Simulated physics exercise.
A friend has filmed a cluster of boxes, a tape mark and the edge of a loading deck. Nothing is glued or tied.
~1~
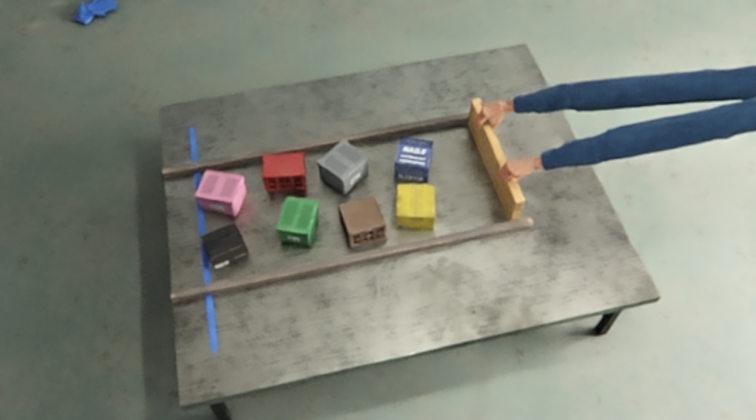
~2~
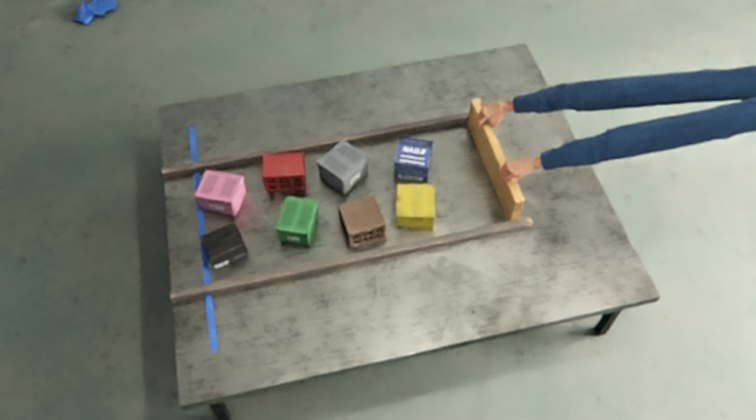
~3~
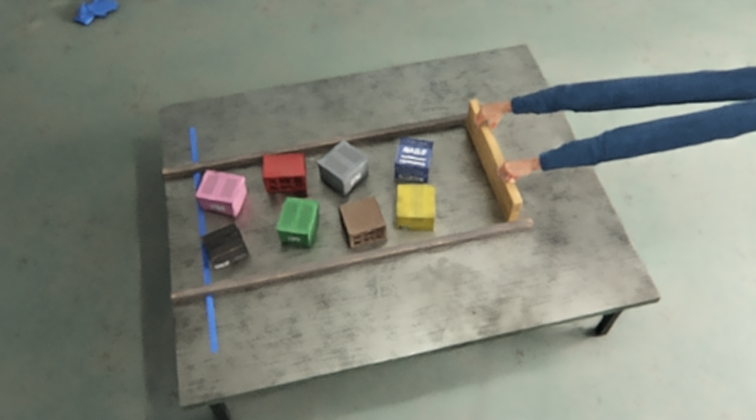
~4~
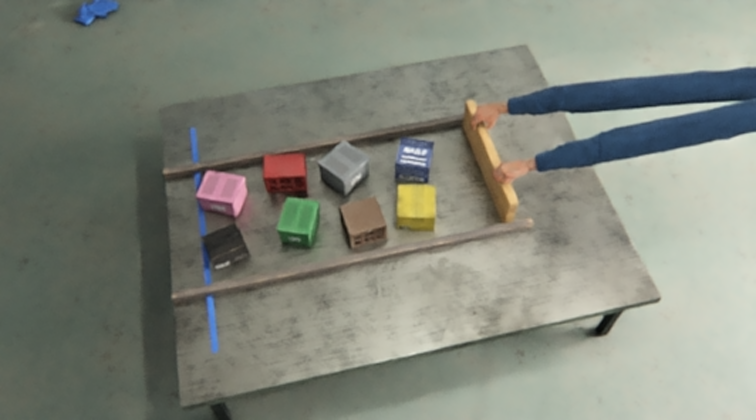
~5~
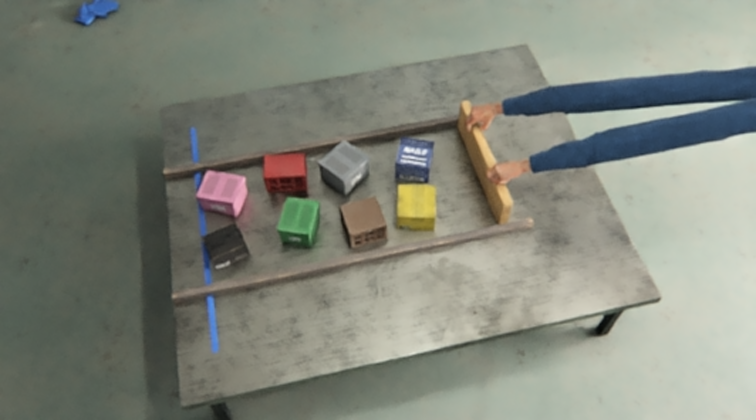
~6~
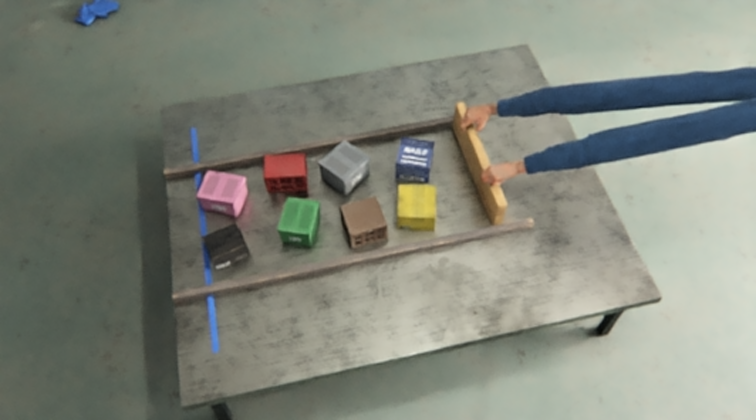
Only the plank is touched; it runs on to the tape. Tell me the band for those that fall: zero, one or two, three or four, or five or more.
Outcome: The number that fall off is five or more.
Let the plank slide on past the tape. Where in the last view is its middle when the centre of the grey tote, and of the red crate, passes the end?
For the grey tote at (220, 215), for the red crate at (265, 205).
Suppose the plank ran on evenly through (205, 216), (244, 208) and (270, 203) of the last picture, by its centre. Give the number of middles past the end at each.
Past the end: 6, 4 and 2.
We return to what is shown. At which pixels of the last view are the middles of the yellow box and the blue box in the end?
About (185, 257), and the other about (182, 215).
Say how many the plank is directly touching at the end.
In contact: 2.
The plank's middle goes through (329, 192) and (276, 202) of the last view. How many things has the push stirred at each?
The counts are 8 and 8.
Early on, none off yet; black parcel at rest near (226, 246); pink tote at rest near (223, 194); red crate moving near (283, 173).
A while later, none off yet; black parcel travelled about its own width near (176, 253); pink tote travelled about its own width near (172, 210); red crate travelled well along near (199, 177).
Finally, the number that fall off is five or more; lost, brown crate, grey tote, green tote, red crate, pink tote and black parcel.
